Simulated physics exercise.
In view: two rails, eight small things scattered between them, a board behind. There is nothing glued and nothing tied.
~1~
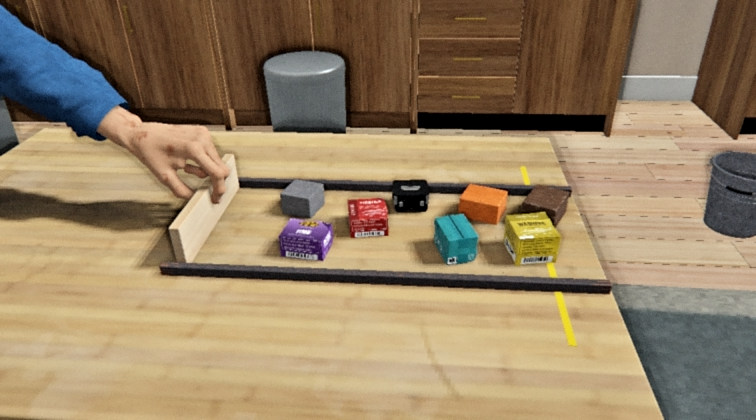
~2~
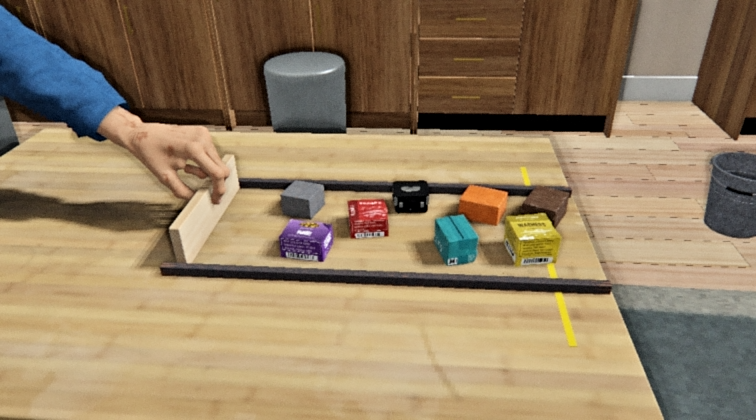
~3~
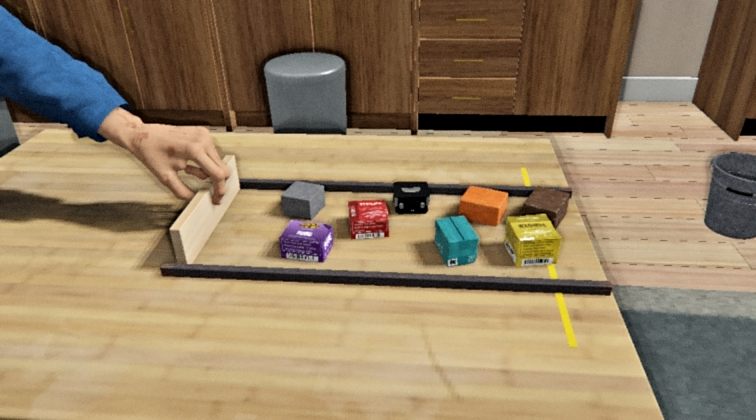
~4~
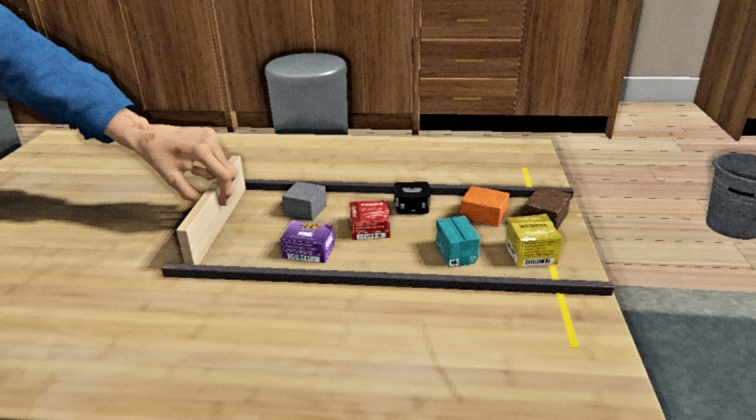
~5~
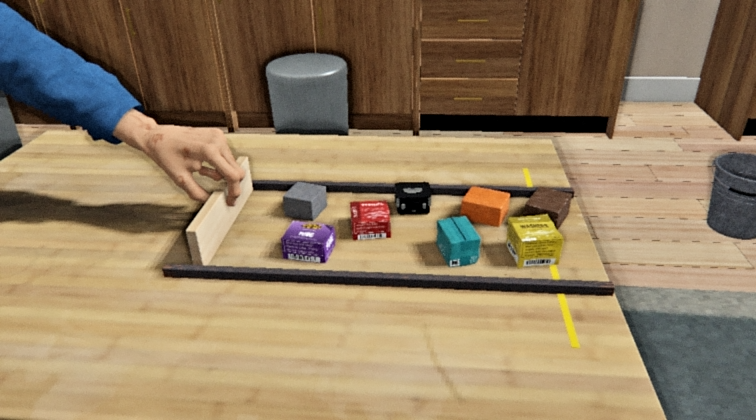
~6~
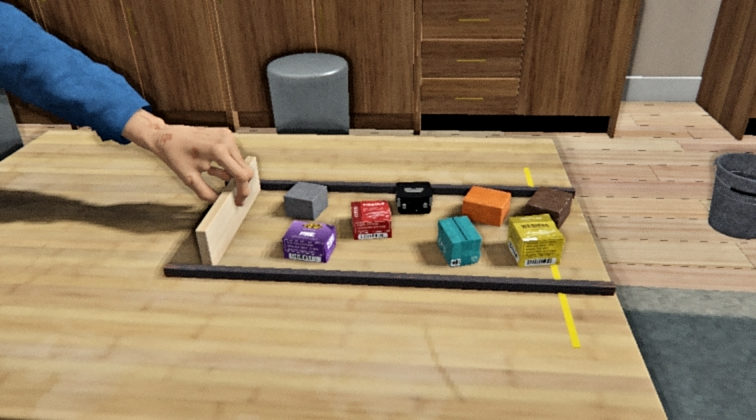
On a wooden table, a hand slides a board slightly right behind eight small, still objects.
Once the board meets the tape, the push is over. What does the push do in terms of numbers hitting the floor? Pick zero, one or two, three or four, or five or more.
It sends five or more to the floor.
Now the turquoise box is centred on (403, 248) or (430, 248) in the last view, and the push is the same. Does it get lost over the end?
At the first spot it drops over the edge, and at the second it drops over the edge.
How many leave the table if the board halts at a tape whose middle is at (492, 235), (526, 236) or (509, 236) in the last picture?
Respectively 1, 3 and 3.
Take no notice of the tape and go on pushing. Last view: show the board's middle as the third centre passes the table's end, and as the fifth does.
First around (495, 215), then around (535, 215).
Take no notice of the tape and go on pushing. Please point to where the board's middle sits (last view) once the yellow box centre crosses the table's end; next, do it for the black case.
Near (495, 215), then near (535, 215).
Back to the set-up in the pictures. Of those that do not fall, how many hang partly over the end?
That would be 0.
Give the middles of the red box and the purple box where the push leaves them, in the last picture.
I'd put one at around (570, 234) and the other at around (579, 256).
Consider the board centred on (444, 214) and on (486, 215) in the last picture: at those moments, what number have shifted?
So far 8, and 8 at the second.
Soon after, none off yet; brown block at rest near (548, 209); yellow box at rest near (534, 241); orange block at rest near (486, 206).
After that, none off yet; brown block displaced a little near (571, 210); yellow box moving near (542, 241); orange block displaced about its own width near (532, 208).
In the end, the number that fall off is five or more; gone, black case, turquoise box, orange block, yellow box and brown block.
